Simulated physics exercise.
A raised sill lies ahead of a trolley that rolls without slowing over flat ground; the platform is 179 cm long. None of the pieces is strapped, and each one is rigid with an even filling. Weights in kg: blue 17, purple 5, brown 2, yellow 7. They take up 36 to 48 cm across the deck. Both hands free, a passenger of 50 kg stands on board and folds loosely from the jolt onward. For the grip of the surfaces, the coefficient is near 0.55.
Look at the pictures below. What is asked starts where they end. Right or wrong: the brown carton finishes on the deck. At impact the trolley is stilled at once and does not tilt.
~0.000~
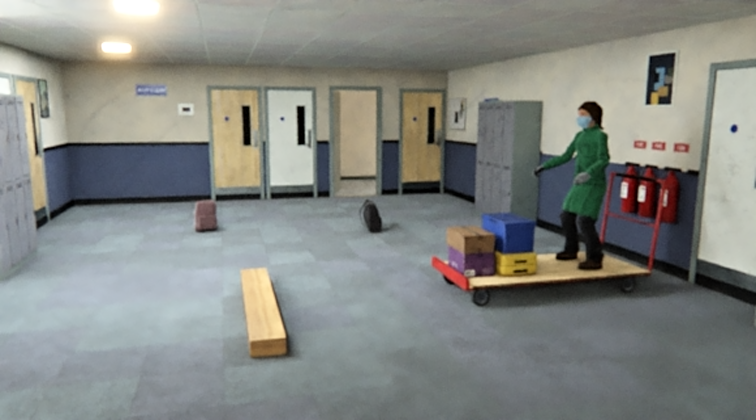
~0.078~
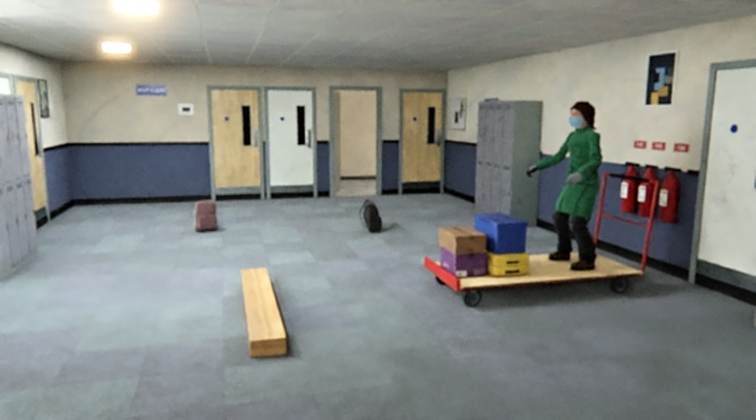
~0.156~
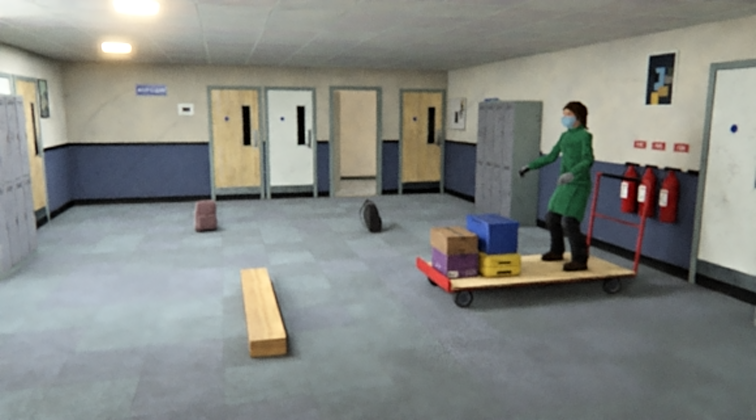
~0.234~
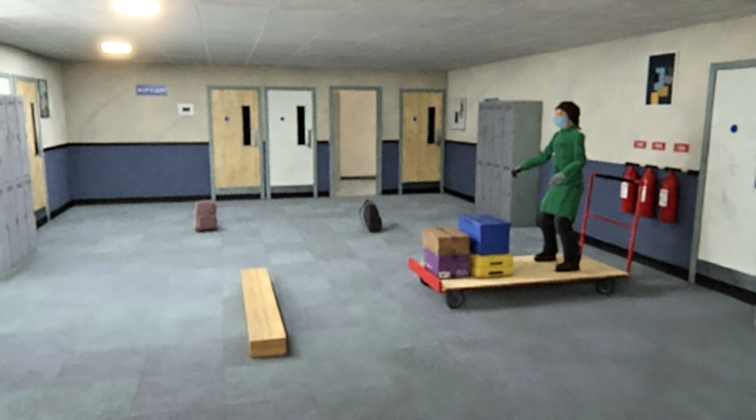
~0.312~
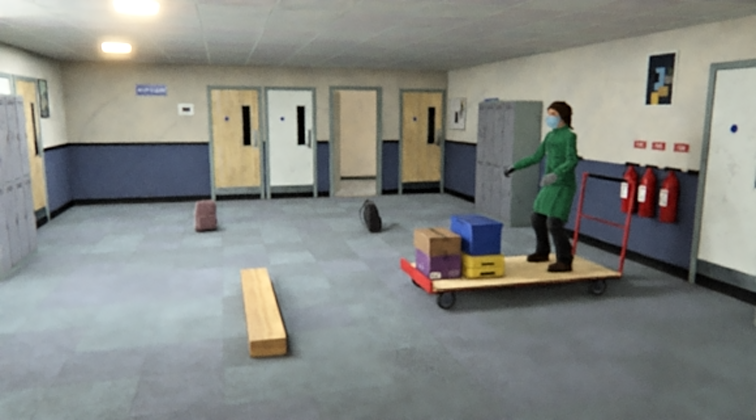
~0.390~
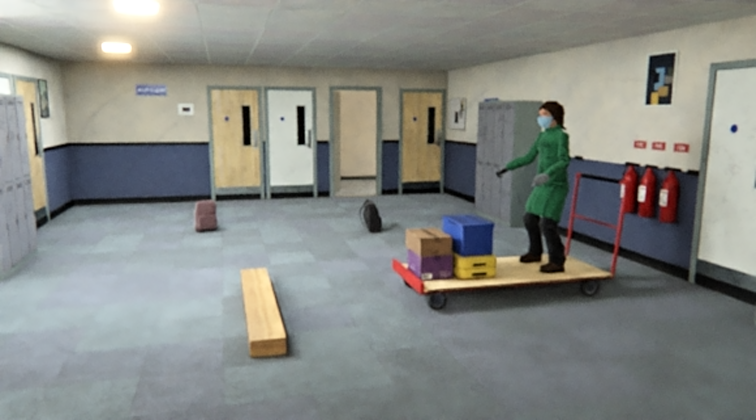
Right, it finishes on the deck.
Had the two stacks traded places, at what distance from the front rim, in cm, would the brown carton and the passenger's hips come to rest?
Swapped: Brown 40 cm behind; hips 110 cm behind.
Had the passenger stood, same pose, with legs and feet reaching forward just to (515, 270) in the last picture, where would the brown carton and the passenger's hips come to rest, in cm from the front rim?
You'd see the brown one end 10 cm behind and the hips 100 cm behind the front rim.
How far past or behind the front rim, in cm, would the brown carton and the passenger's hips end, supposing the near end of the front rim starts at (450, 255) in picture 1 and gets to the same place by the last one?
So the brown one ends up 40 cm ahead of the front rim, while the hips settle 110 cm behind it.
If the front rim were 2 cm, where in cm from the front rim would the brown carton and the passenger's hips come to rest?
The brown item would end 10 cm behind the front rim, and the hips 110 cm behind it.
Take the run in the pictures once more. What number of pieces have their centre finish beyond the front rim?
The overall count comes to 0.
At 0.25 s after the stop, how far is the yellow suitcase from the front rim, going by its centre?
Behind the rim by about 50 cm.
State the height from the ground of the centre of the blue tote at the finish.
About 55 cm above the ground.
The wheels strike at 1.60 s.
After 1.85 s the brown carton is 10 cm behind the rim, tilted 0°, near (274, 251) in the last picture's view.
After 2.15 s the brown carton is 10 cm behind the rim, tilted 0°, near (274, 251) in the last picture's view.
After 2.60 s the brown carton is 10 cm behind the rim, tilted 0°, near (274, 251) in the last picture's view.
When all is still (3.1 s), nothing is past the rim; behind it, blue tote, purple carton, brown carton, yellow suitcase and the passenger's hips.
